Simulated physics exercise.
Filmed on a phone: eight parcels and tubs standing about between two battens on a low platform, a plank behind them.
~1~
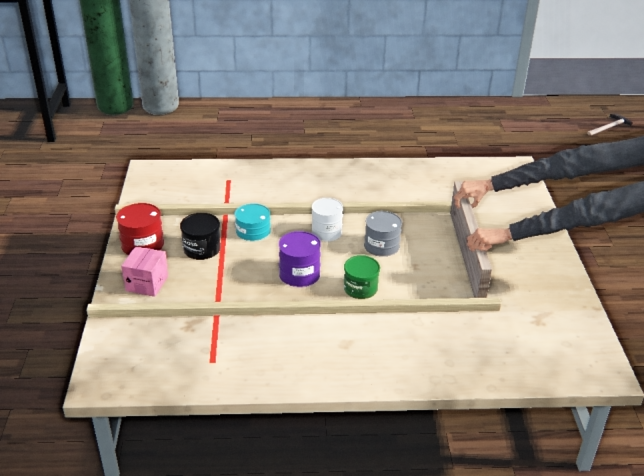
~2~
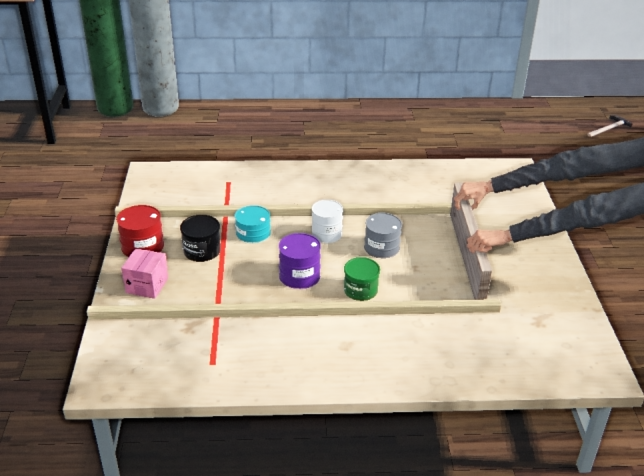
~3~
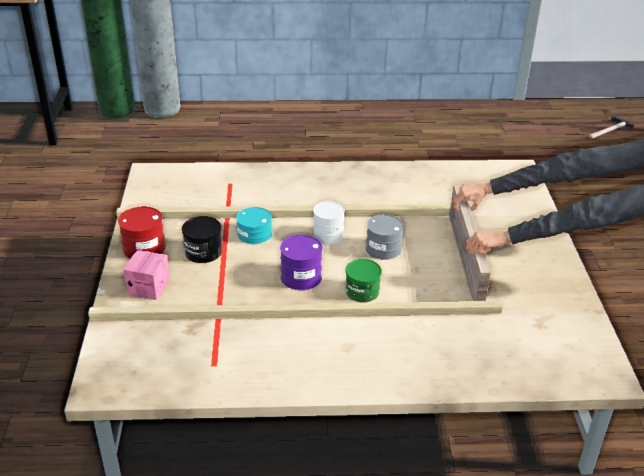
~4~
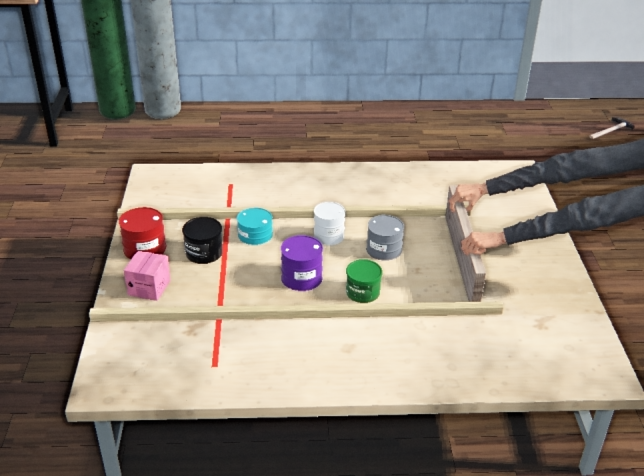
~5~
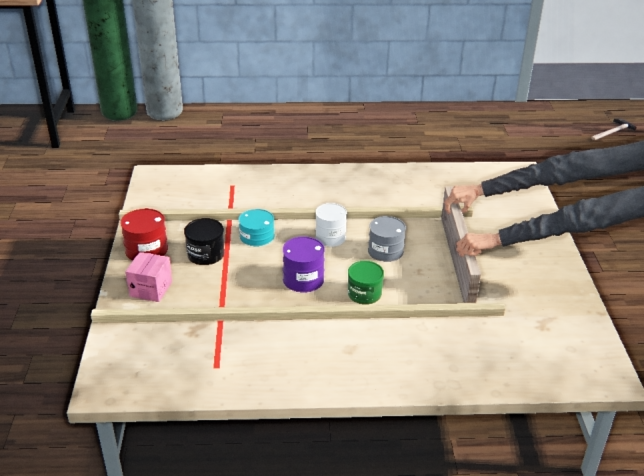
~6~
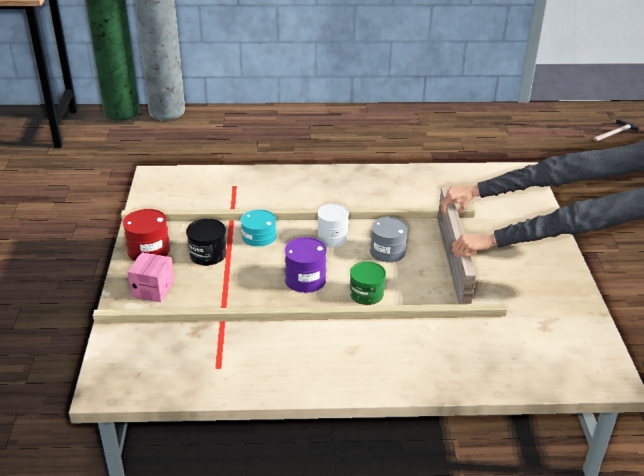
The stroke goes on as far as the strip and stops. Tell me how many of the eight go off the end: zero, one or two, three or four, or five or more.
I reckon the ones pushed off reach no number at all.
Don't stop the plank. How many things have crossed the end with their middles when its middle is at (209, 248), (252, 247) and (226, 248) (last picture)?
Per position: 0 / 0 / 0.
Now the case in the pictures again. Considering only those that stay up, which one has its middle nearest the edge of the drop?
Red canister.
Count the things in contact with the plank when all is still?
4.
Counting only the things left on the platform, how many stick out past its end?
The number overhanging is 0.
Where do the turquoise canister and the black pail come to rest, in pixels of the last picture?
One ends up near (182, 226) and the other near (172, 246).
Early on, none off yet; red canister at rest near (147, 236); pink box at rest near (151, 277); black pail at rest near (207, 242).
A while later, none off yet; red canister at rest near (147, 236); pink box at rest near (151, 277); black pail moving near (204, 244).
Finally, the number that fall off is zero.
